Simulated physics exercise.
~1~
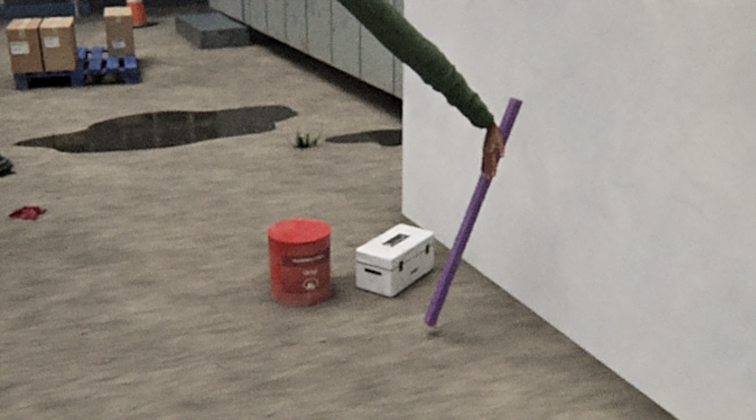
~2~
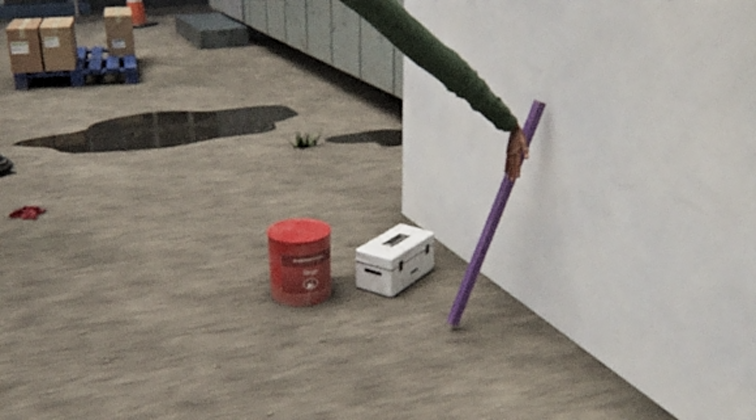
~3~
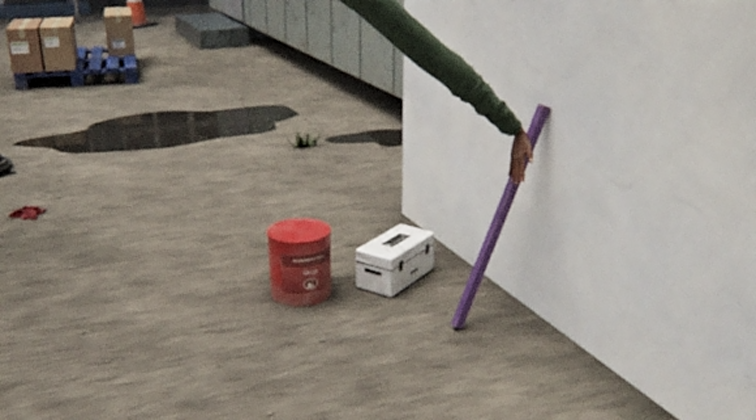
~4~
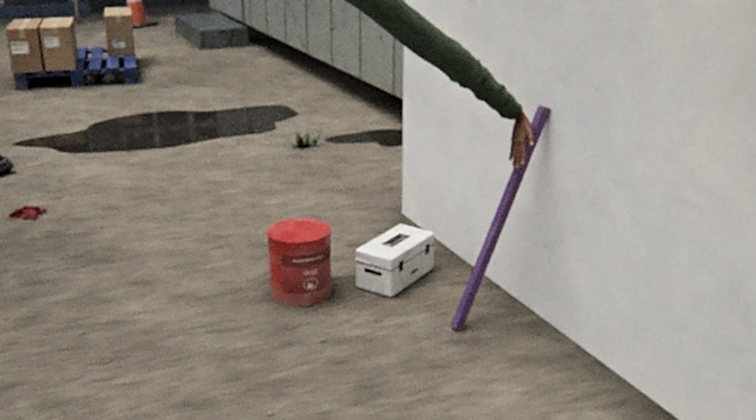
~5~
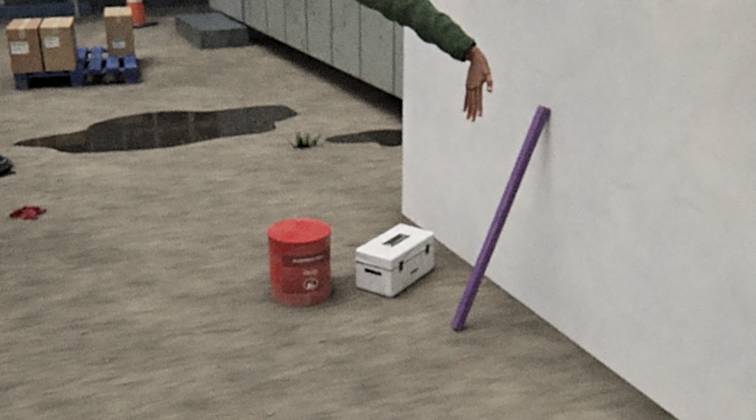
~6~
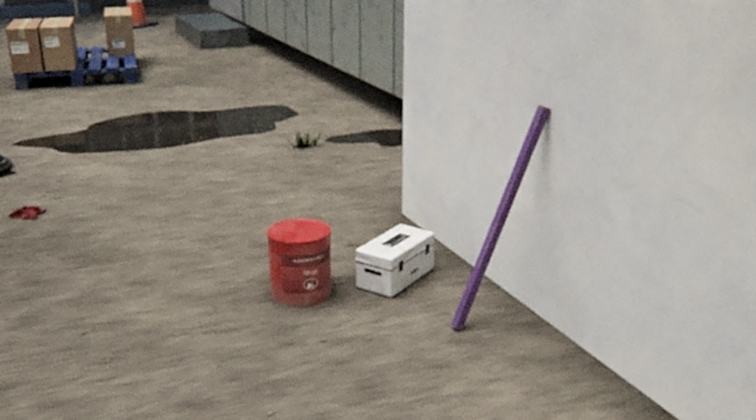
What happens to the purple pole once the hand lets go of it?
The purple pole holds its place, still leaning against the wall after the hand has drawn away.
